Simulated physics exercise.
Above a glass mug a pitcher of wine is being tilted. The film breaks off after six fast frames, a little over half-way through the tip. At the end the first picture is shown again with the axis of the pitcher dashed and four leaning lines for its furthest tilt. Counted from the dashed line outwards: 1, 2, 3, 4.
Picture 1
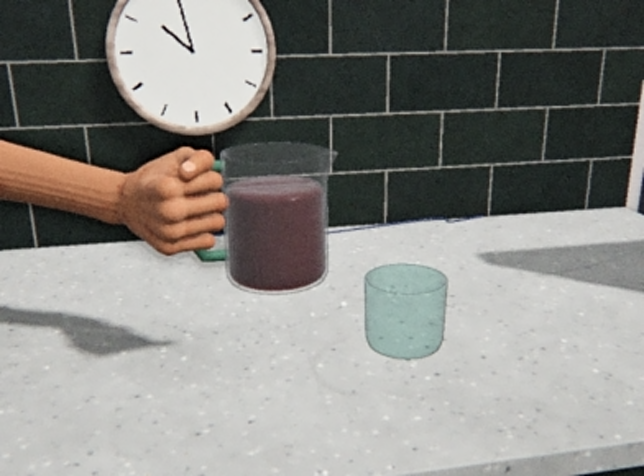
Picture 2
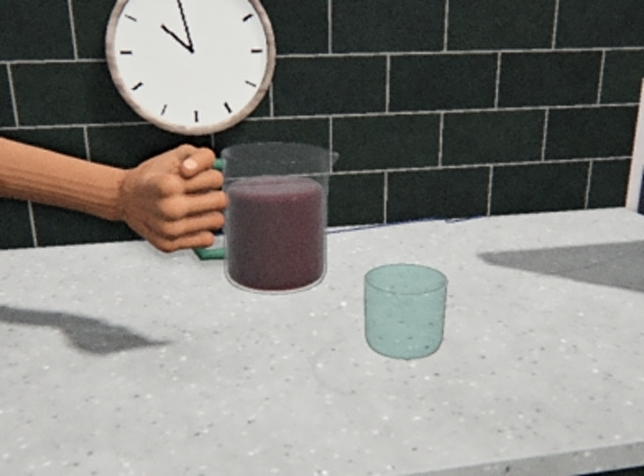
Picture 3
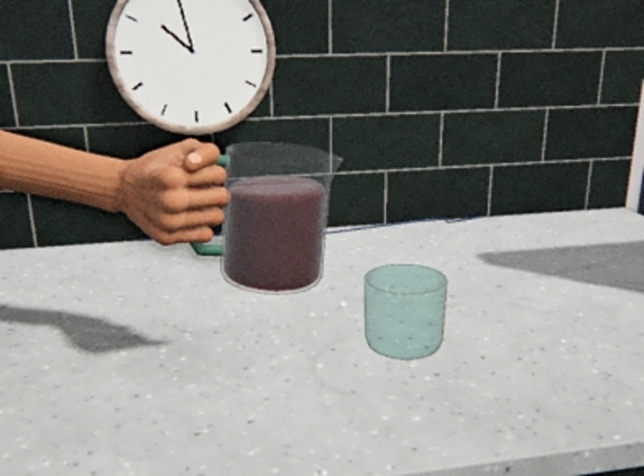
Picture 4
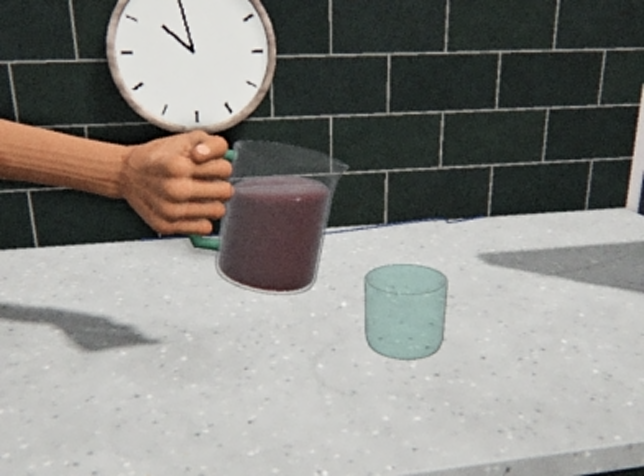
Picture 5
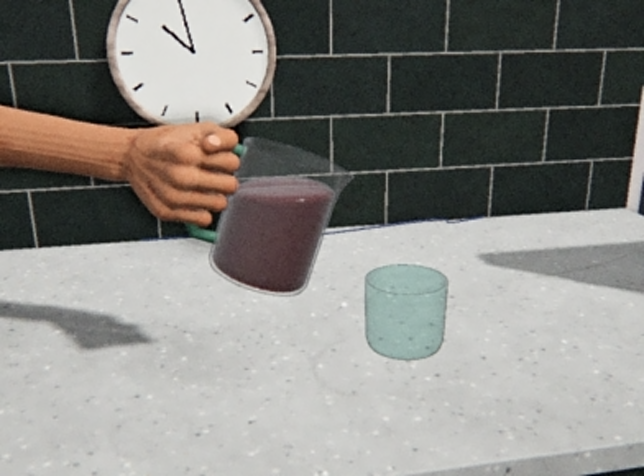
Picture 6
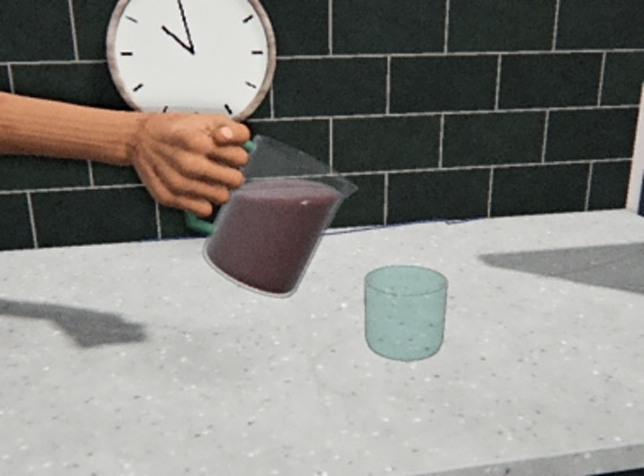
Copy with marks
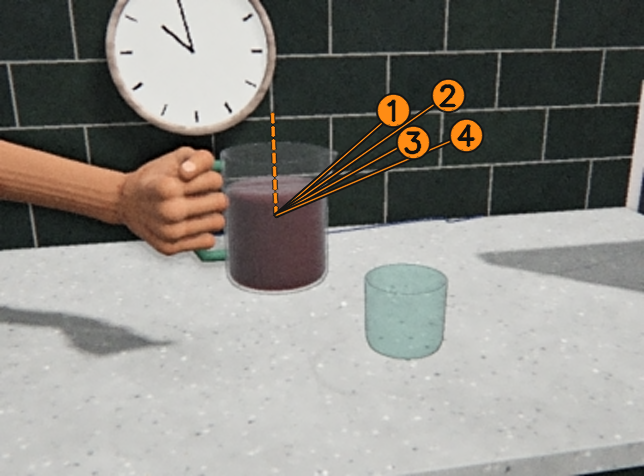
On a speckled pale counter beneath a wall clock, a hand gradually tilting a clear pitcher of dark wine rightward above a glass mug.
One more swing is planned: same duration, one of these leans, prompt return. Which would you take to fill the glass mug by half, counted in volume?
Use tilt 3.
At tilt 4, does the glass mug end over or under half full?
Over.
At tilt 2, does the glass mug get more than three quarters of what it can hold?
No.
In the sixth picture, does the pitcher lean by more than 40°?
No, it does not.
On the marked copy, 1 at (381, 123); 2 at (434, 104); 3 at (397, 148); 4 at (450, 141).
If 1 is chosen, the glass mug ends with about 22 % of what it can hold.
If 2 is chosen, the glass mug ends with about 34 % of what it can hold.
If 3 is chosen, the glass mug ends with about 49 % of what it can hold.
If 4 is chosen, the glass mug ends with about 67 % of what it can hold.
